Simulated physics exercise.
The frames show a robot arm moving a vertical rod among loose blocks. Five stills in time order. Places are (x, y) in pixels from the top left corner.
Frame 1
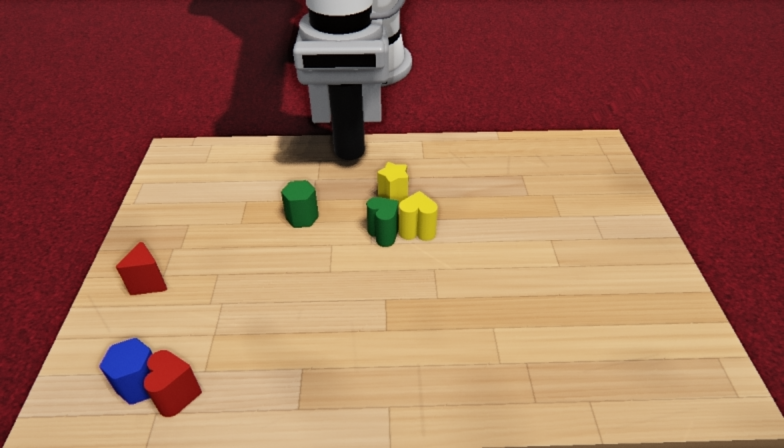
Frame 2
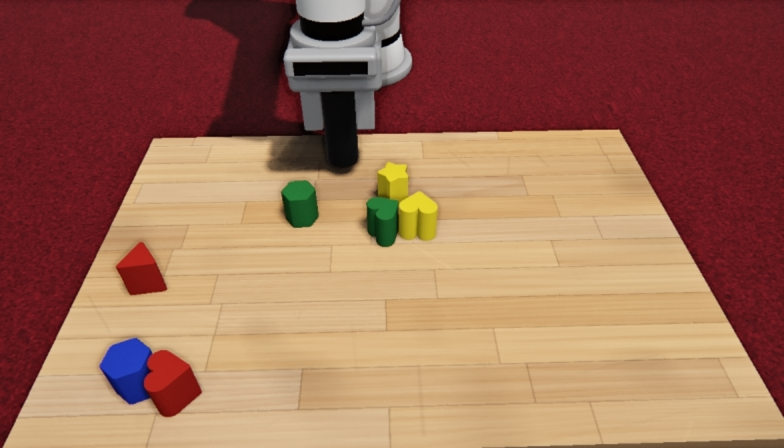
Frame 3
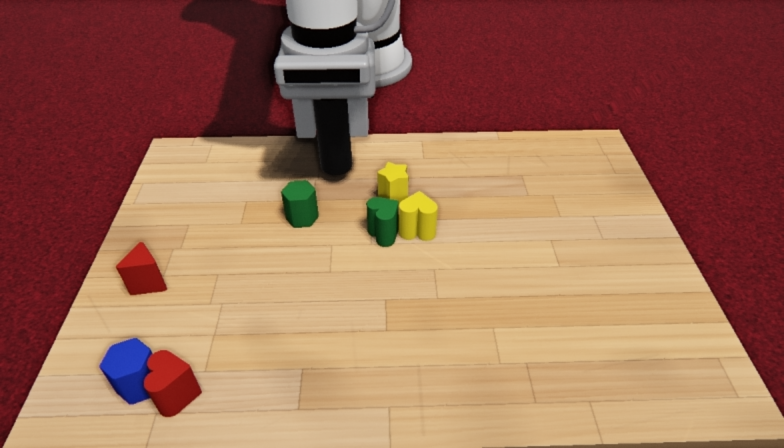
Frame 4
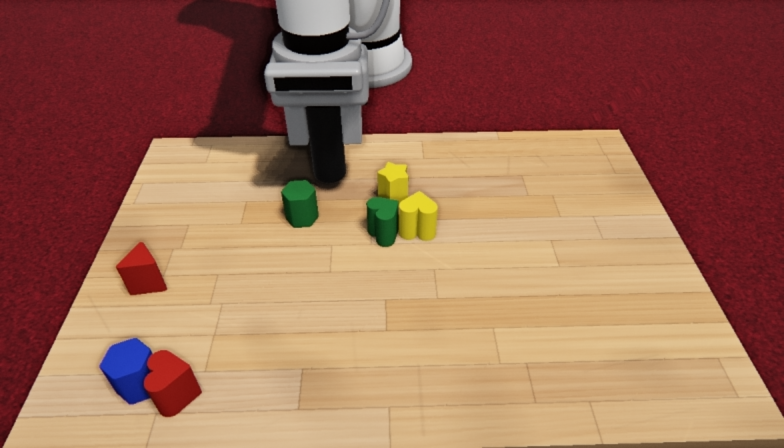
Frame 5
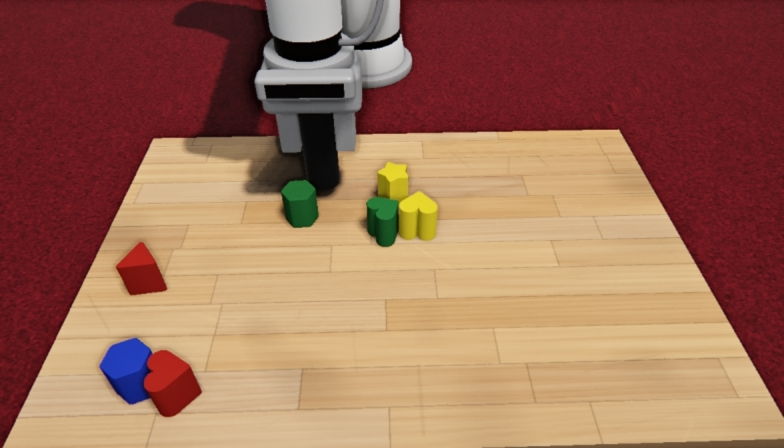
Robot arm slowly moving a black vertical rod left and slightly forward over a wooden board, the scattered coloured blocks staying still.
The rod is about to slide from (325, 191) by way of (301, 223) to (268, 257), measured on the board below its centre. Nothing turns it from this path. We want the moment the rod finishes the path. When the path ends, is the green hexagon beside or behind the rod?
No, I don't think so.
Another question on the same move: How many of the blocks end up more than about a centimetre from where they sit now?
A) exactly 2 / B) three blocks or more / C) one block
The correct letter is C.
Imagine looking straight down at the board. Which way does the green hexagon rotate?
The block turns clockwise.
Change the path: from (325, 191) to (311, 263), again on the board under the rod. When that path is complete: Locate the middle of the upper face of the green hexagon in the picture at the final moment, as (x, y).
The middle of the upper face of the green hexagon will lie at about (276, 216) in the picture.
On the path given first. One third of the way, rod (309, 203); green hexagon (284, 204).
Two thirds of the way, rod (288, 225); green hexagon (259, 227), turned 15° clockwise.
At the end, rod (266, 247); green hexagon (230, 247), turned 35° clockwise; yellow star-shaped block in place.
